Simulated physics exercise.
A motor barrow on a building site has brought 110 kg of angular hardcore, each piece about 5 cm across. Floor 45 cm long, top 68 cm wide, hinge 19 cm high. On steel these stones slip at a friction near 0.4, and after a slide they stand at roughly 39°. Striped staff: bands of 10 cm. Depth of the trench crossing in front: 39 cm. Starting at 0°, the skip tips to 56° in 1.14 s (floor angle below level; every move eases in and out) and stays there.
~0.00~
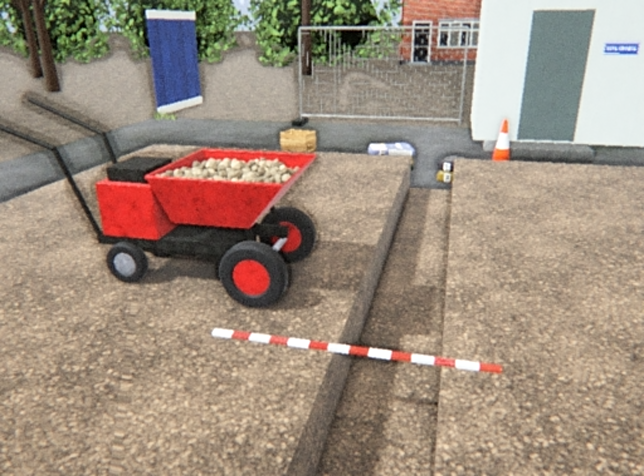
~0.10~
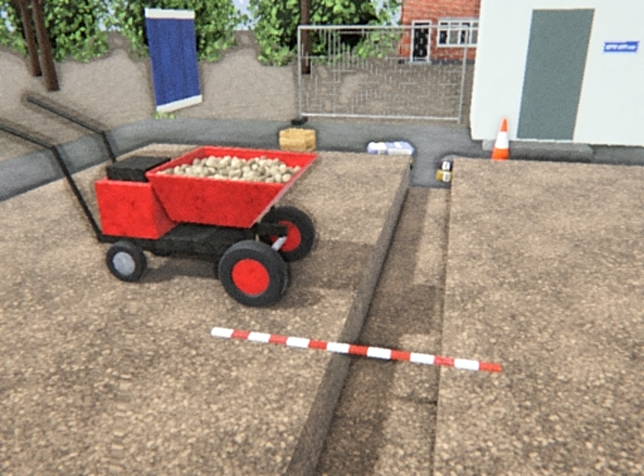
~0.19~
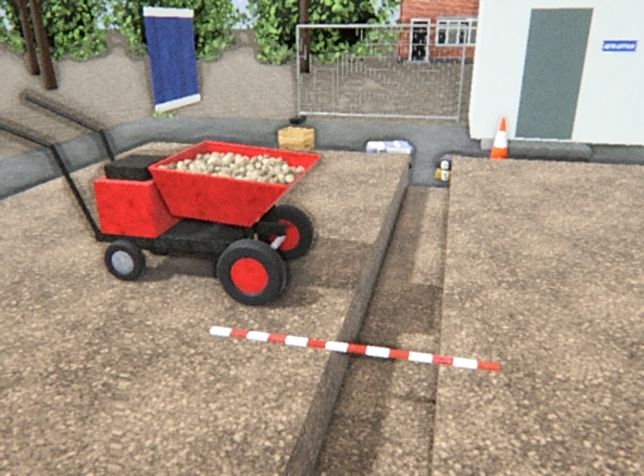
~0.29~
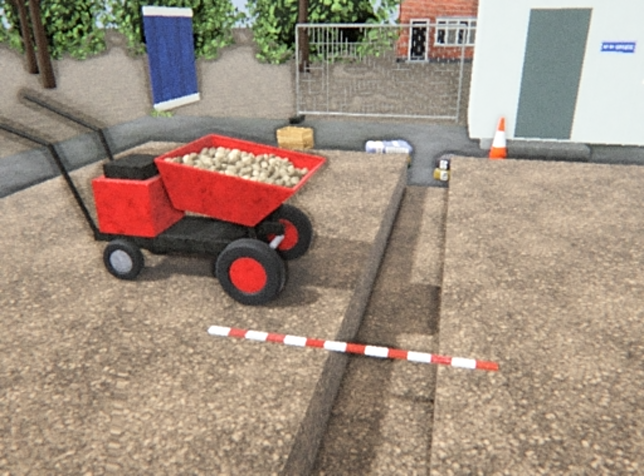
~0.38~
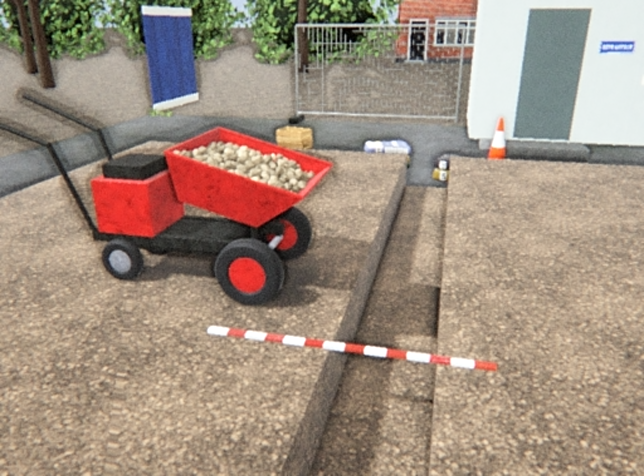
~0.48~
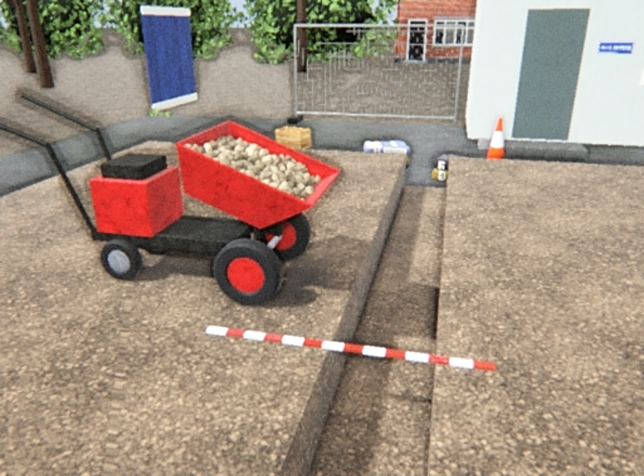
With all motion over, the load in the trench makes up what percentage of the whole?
It makes up about 27 percent of the whole load.
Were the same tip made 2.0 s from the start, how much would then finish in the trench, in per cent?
Around 20 per cent would end in the trench.
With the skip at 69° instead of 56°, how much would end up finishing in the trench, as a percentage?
Roughly 95%.
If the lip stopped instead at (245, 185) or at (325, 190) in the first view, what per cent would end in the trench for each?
15 %, then 25 %.
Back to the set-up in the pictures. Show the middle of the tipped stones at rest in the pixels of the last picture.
(395, 355).
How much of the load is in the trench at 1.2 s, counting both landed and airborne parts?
Roughly 5 percent of the load.
After 0.9 s the floor is at 48°; 100 % in the skip; the foremost stones are at (333, 226).
After 1.2 s the floor is at 56°; 95 % in the skip, 5 % in the trench; the foremost stones are at (387, 323).
After 1.6 s the floor is at 56°; 83 % in the skip, 17 % in the trench; the foremost stones are at (430, 345).
After 3.5 s the floor is at 56°; 73 % in the skip, 27 % in the trench; the foremost stones are at (432, 353).
